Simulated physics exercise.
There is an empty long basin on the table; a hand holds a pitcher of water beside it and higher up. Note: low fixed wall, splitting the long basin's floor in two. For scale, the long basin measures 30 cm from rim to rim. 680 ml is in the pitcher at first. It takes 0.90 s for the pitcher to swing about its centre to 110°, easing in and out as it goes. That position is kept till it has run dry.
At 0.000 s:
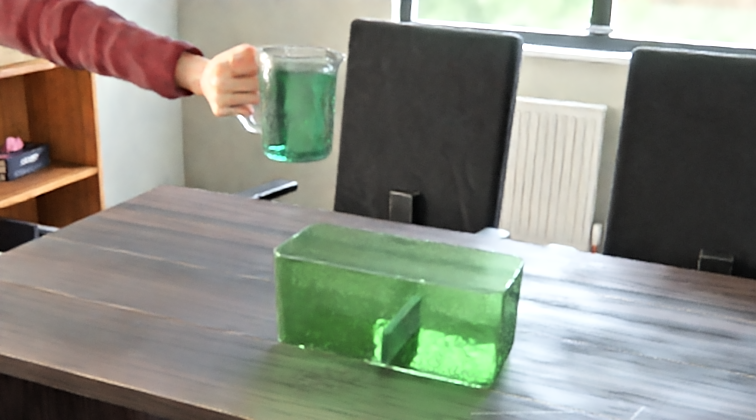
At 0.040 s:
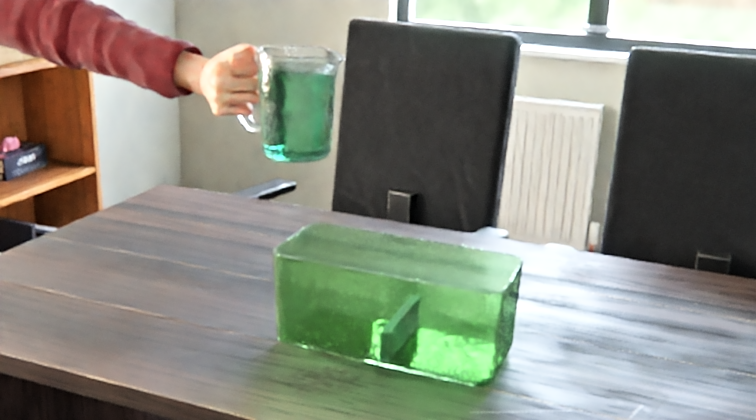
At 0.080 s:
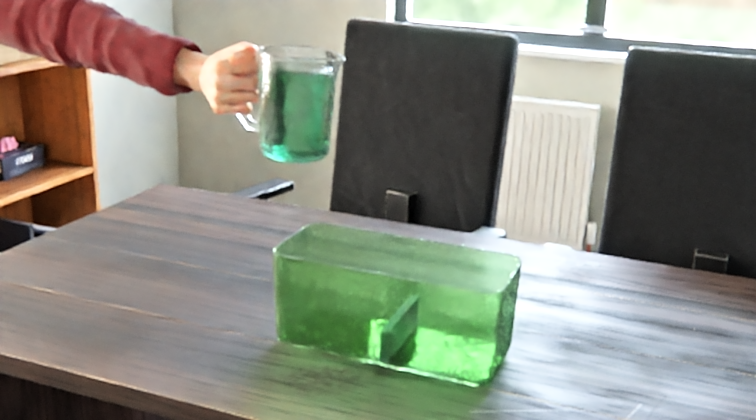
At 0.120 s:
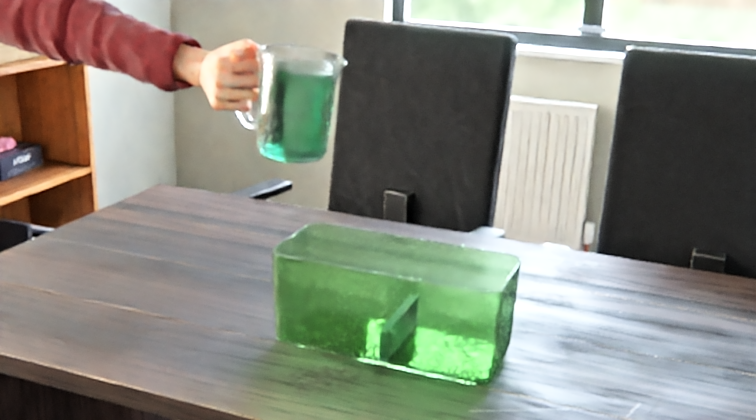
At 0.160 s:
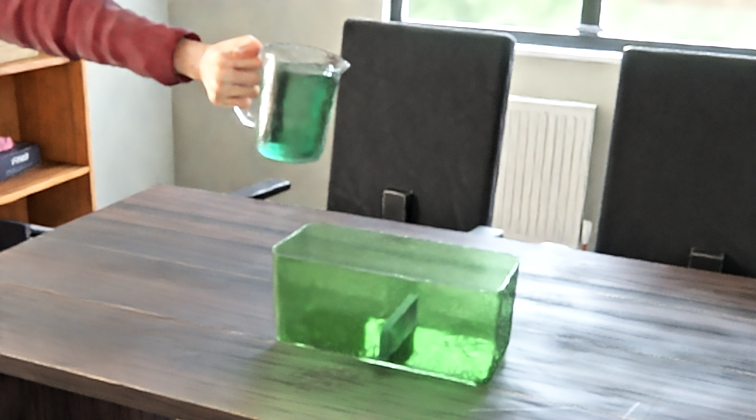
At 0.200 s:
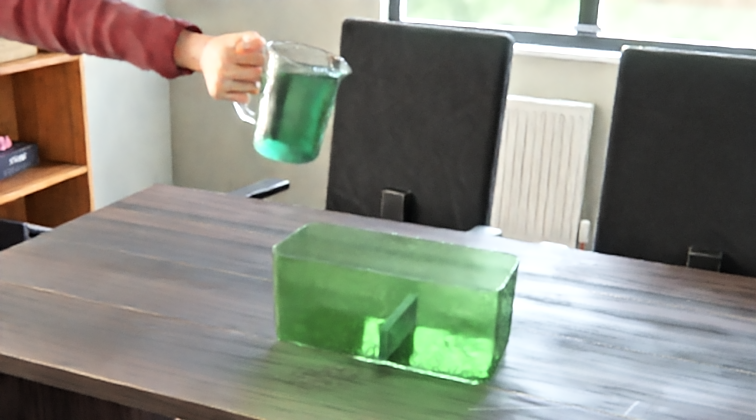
A hand tilting a clear pitcher of green liquid slightly to the right above a divided green basin on a wooden table.
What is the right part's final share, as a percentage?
About 52 per cent.
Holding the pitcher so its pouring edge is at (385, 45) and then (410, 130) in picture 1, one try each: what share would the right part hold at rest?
Some 90 and 95 per cent, in that order.
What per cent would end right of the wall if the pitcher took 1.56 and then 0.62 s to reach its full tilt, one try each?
I'd expect close to 65 per cent and then close to 40 per cent.
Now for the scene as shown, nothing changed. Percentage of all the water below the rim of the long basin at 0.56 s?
Around 2%.
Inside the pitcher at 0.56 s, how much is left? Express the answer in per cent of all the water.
At that time about 80 in a hundred parts are still held.
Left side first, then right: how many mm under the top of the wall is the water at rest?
Left 28 mm, right 22 mm.
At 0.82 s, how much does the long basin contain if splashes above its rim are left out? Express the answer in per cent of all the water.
Looks like about 48 % of the whole amount.
Then, 0.56 s in, the tilt is 76° and 80 per cent is still to pour, 1 is left of the wall and 1 right of it.
Then, 0.82 s in, the tilt is 108° and 25 per cent is still to pour, 14 is left of the wall and 34 right of it.
Then, 1.10 s in, the tilt is 110° and 1 per cent is still to pour, 42 is left of the wall and 52 right of it.
Then, 1.40 s in, the tilt is 110° and 0 per cent is still to pour, 46 is left of the wall and 52 right of it.
Finally, 46 per cent lies left of the wall, 52 right of it and 2 outside.
